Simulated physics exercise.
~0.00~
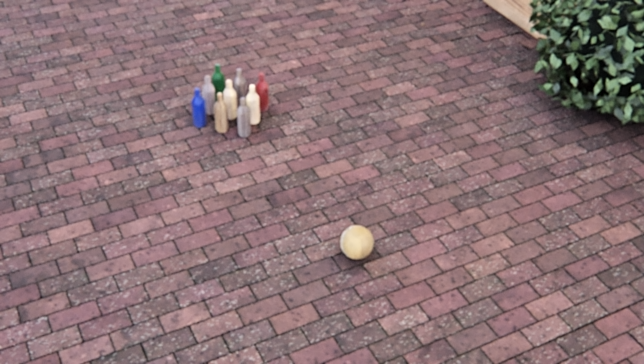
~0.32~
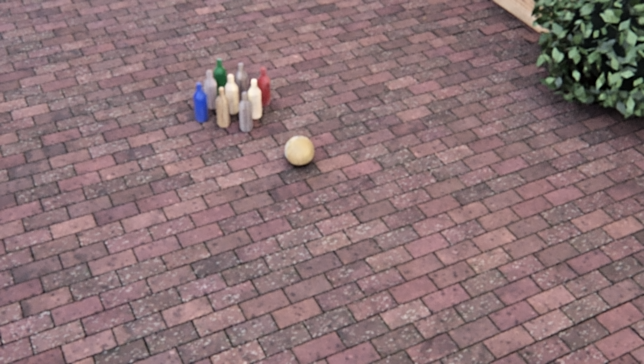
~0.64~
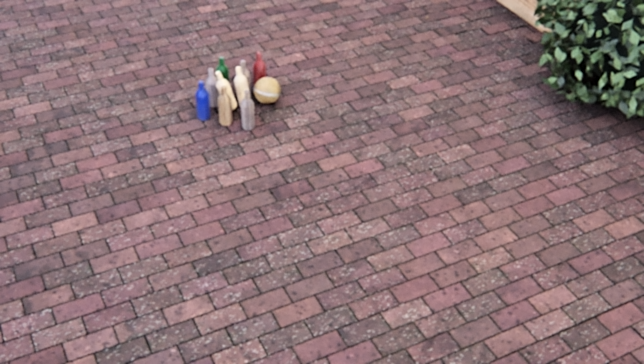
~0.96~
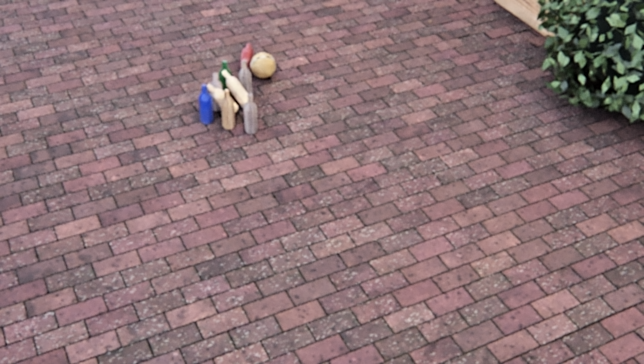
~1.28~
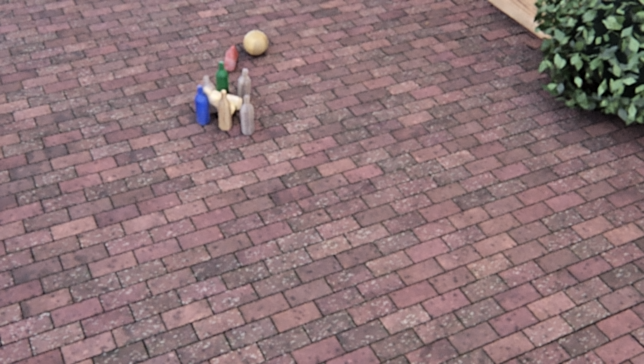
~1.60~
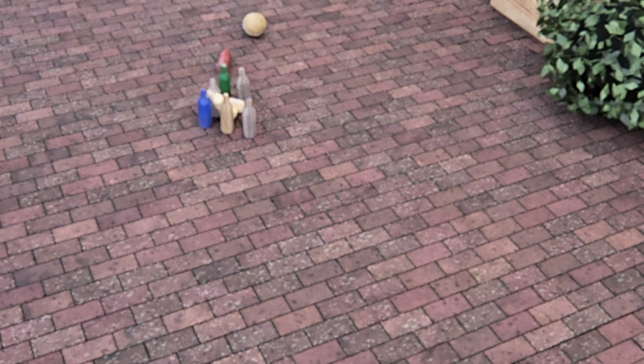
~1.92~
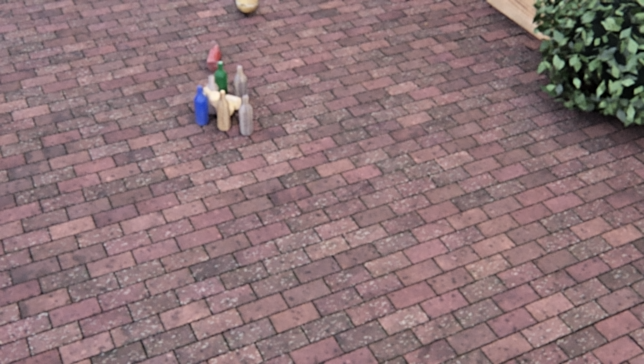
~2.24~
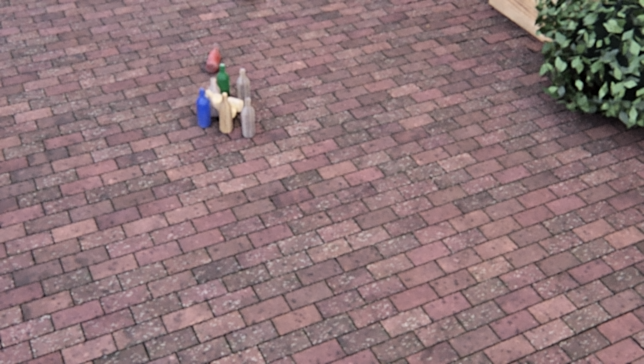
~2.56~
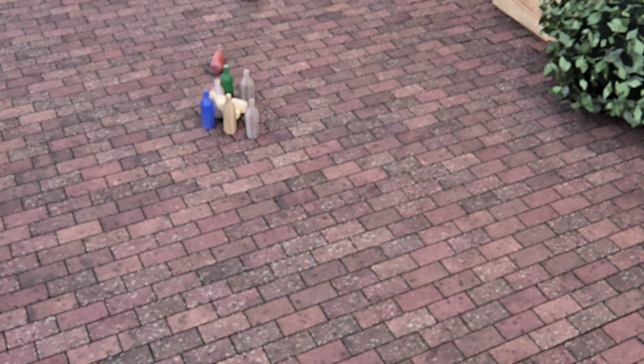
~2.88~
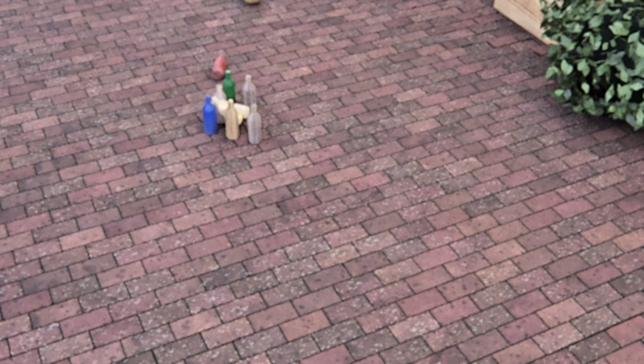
A reddish brick pavement is seen from above at an angle, with a leafy bush and a pale wooden edge at the upper right. Near the upper left stands a tight cluster of bottle-shaped skittles, a blue one at its left, a green one at the back, a red one at the right and others in pale wood and grey. A pale wooden ball rolls up and to the left and strikes the right side of the group. The red skittle tips over behind the rest, and pale ones topple within the cluster. The ball rolls on toward the top edge and out of view, leaving the blue and green skittles standing and the red one lying flat.
